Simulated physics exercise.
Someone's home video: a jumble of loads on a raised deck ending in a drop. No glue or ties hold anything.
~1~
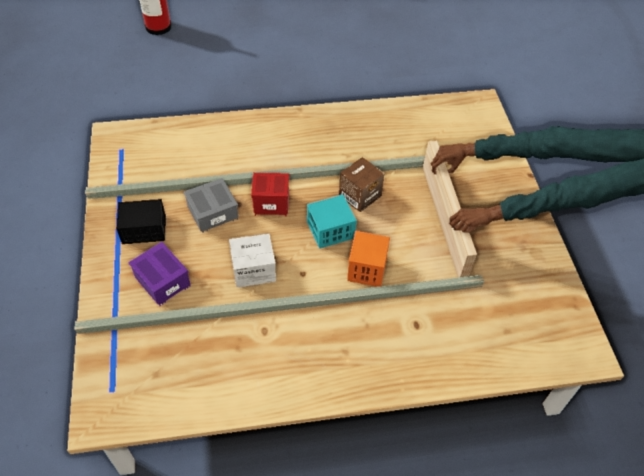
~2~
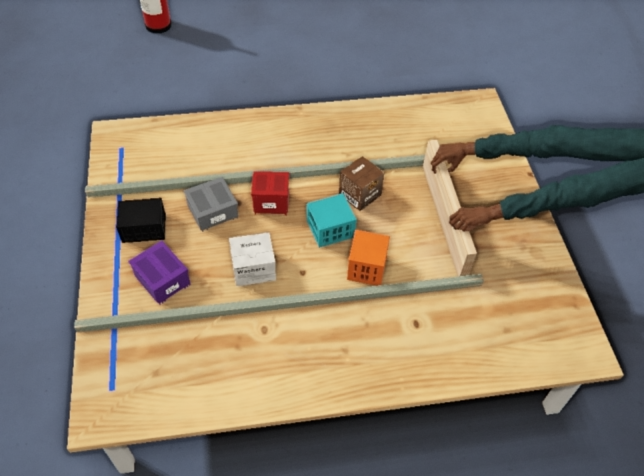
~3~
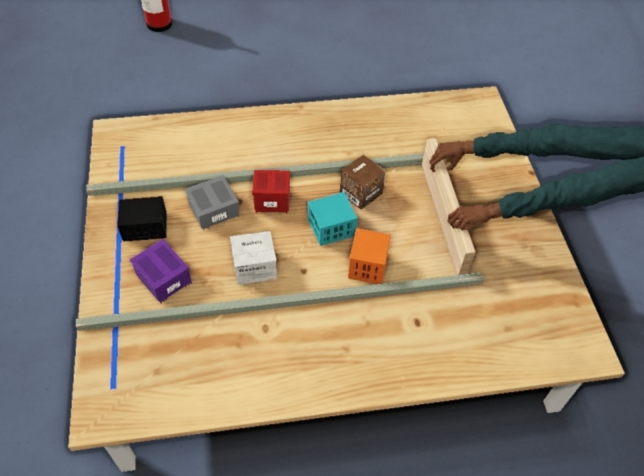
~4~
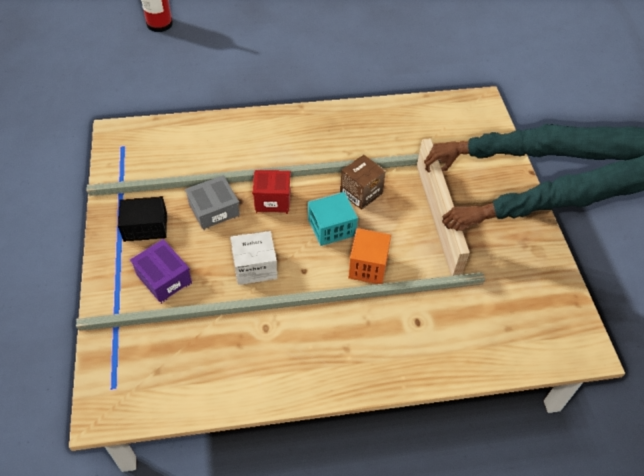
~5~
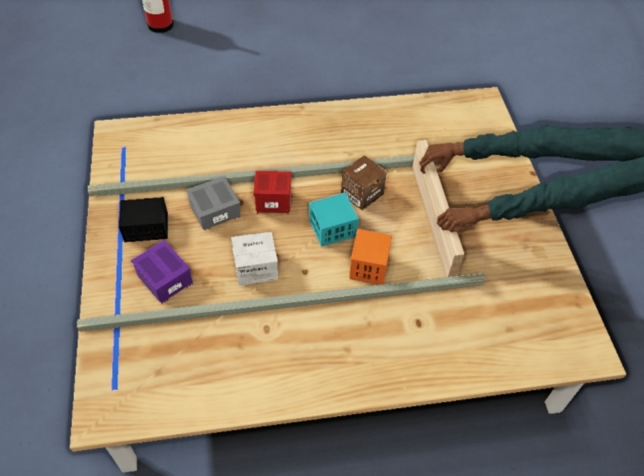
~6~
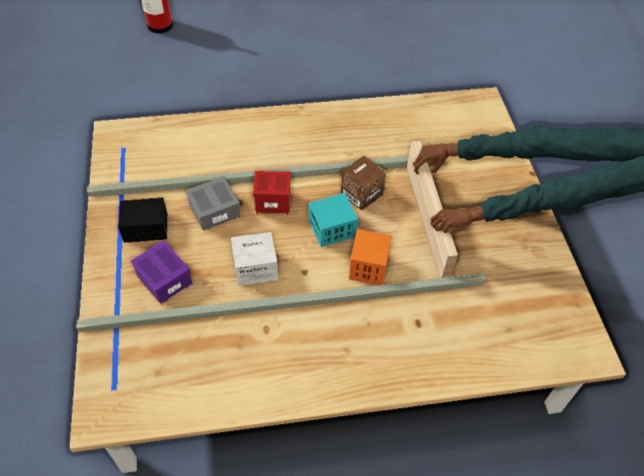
A wooden plank, held by two hands in green sleeves, slides slightly left between two rails on a wooden table, while the black, purple, grey, red, white, teal, brown and orange boxes ahead of it stay in place.
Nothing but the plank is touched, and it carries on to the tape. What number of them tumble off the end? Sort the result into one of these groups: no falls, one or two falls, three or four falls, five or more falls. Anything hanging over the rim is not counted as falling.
Five or more falls.
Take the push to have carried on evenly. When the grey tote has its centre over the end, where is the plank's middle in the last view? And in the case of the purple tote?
Grey tote: (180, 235); purple tote: (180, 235).
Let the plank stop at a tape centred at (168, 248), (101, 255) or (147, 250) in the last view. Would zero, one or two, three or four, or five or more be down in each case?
Three to four; 5 or more; three or four.
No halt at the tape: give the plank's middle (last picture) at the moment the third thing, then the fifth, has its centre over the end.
Around (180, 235); afterwards around (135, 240).
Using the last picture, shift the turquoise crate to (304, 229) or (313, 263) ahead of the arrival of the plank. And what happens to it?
In order, it is not lost; drops down.
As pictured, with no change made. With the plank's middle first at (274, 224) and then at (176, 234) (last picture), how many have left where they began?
At the first place 7, at the second 8.
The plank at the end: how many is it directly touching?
3 end up touching it.
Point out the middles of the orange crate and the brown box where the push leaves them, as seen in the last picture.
Orange crate at (96, 293), brown box at (101, 201).
A little later, none off yet; black crate at rest near (144, 220); purple tote at rest near (162, 272); grey tote at rest near (214, 204).
Next, none off yet; black crate shifted about its own width near (89, 227); purple tote shifted about its own width near (131, 273); grey tote shifted well along near (133, 212).
When it is over, the number that fall off is five or more; down, red tote, white box, grey tote, purple tote and black crate.
